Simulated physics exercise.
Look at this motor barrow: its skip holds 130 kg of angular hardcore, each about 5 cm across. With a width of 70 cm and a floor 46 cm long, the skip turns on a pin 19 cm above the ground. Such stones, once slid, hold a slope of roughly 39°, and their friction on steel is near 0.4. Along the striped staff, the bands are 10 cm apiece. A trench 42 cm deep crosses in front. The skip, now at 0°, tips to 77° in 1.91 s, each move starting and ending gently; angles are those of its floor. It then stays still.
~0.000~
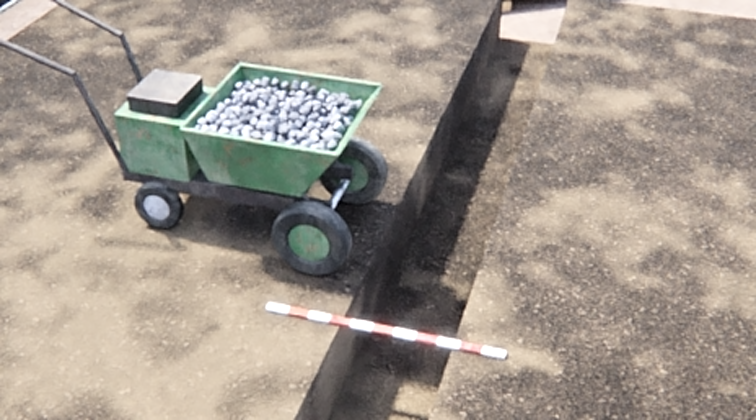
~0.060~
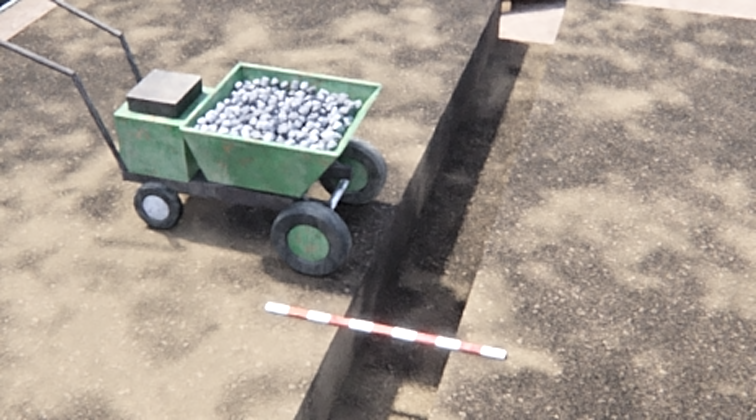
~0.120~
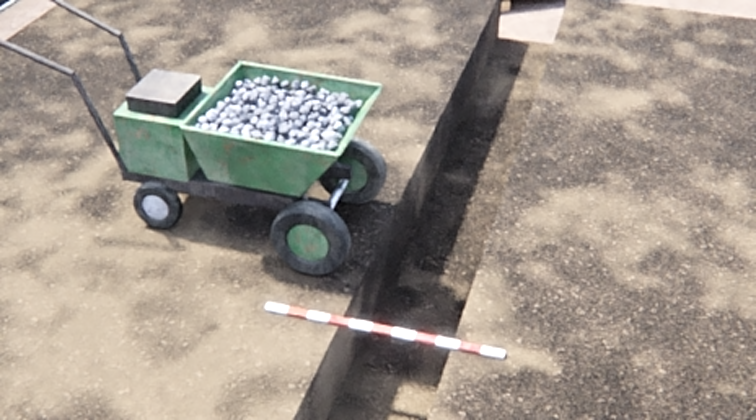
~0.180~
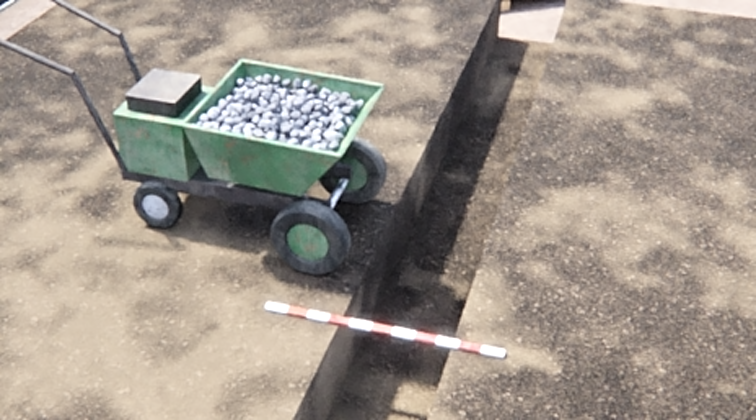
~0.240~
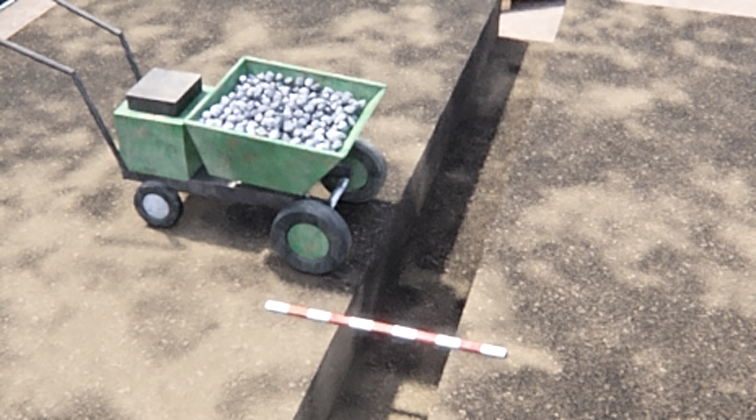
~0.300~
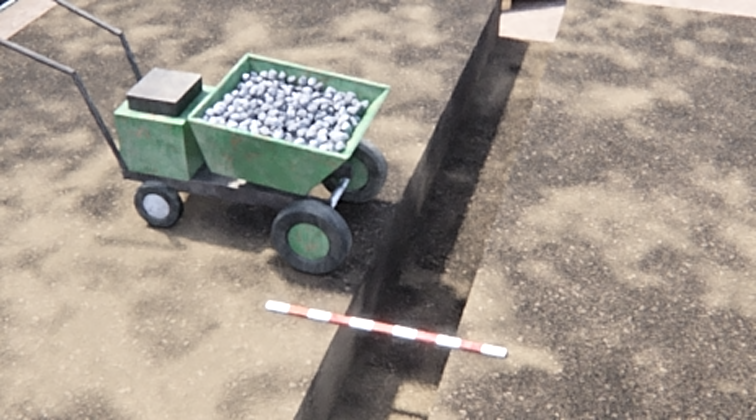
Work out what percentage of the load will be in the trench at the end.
It comes to roughly 93 percent of the load.
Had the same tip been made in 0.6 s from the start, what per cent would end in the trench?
Probably about 65 in a hundred.
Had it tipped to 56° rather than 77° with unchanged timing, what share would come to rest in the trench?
Some 10% would finish there.
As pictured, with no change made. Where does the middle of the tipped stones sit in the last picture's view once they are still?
I'd point to around (449, 307).
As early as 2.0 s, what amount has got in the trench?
35 per cent or so by then.
After 1.4 s the floor is at 65°; 100 % in the skip; the foremost stones are at (431, 210).
After 2.0 s the floor is at 77°; 65 % in the skip, 33 % in the trench, 3 % past the trench; the foremost stones are at (517, 259).
After 2.4 s the floor is at 77°; 35 % in the skip, 58 % in the trench, 7 % past the trench; the foremost stones are at (540, 268).
After 4.3 s the floor is at 77°; 0 % in the skip, 93 % in the trench, 7 % past the trench; the foremost stones are at (545, 269).
